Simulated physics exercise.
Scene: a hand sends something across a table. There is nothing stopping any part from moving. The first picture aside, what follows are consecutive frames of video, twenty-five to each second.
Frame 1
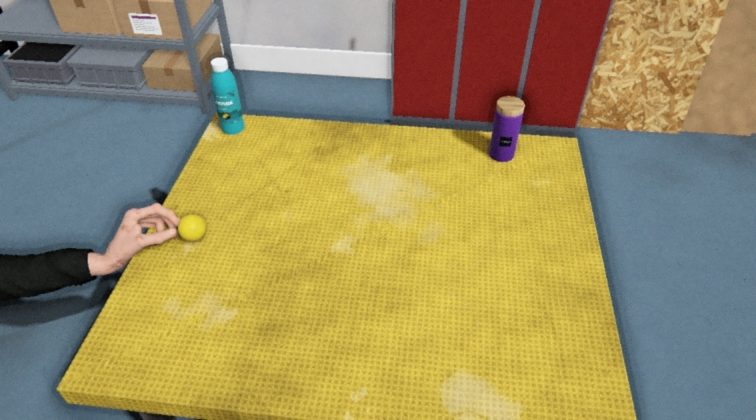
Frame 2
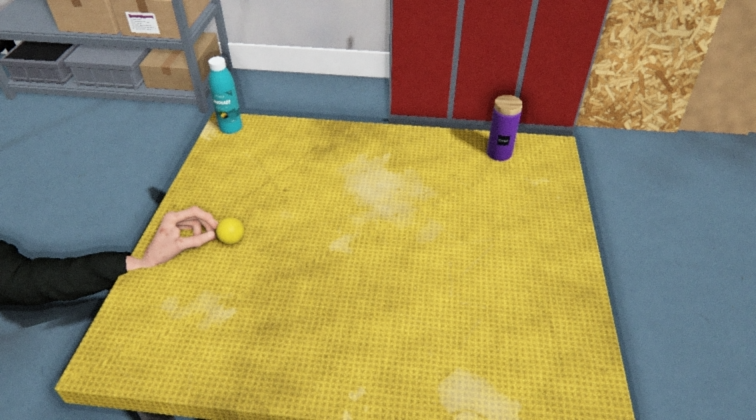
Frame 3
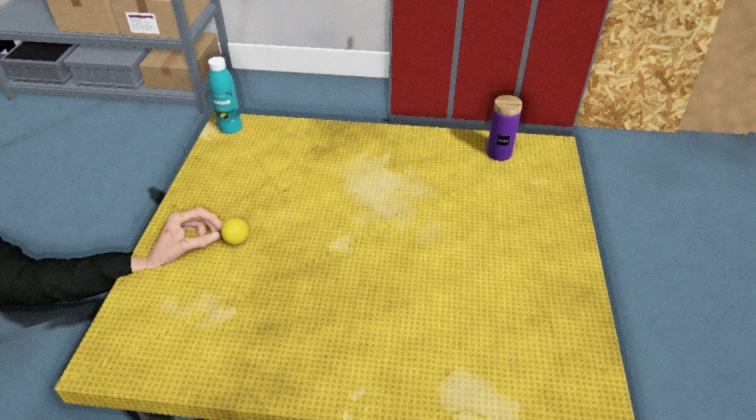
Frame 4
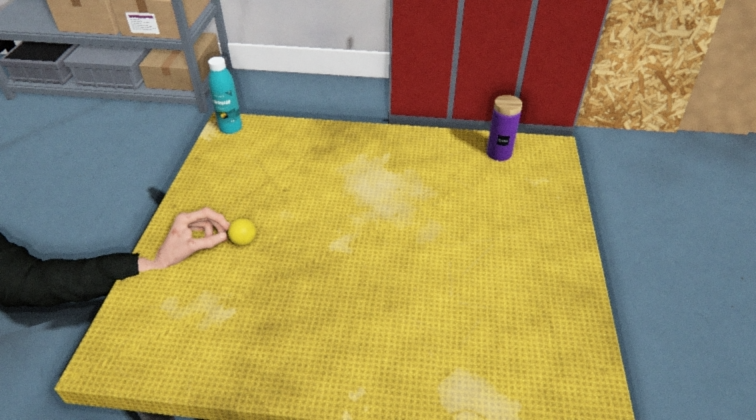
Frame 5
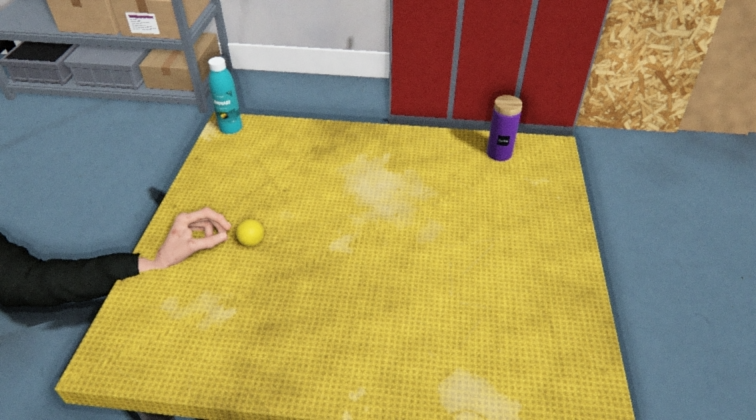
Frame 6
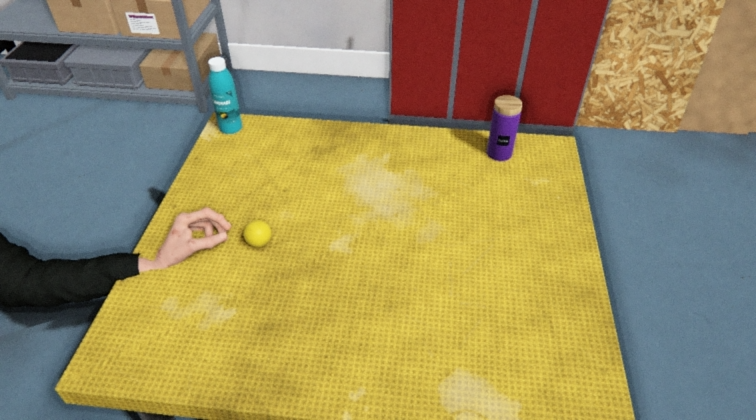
In a room with metal shelving and a blue floor, a hand at the left of a yellow tabletop holds a small yellow lemon, with a teal bottle and a purple container behind. The hand moves the lemon rightward, then lets go and stays put while the lemon moves slightly farther right.
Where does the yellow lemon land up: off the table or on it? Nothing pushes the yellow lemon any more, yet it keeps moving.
On it.
Then, 0.10 s on from there, yellow lemon shifted about its own width near (274, 235).
Then, 0.20 s on from there, yellow lemon shifted well along near (287, 236).
Then, 0.40 s on from there, yellow lemon shifted well along near (305, 238).
In the end, moved from the start, yellow lemon. At the end, from the last picture's camera, yellow lemon near (310, 238).
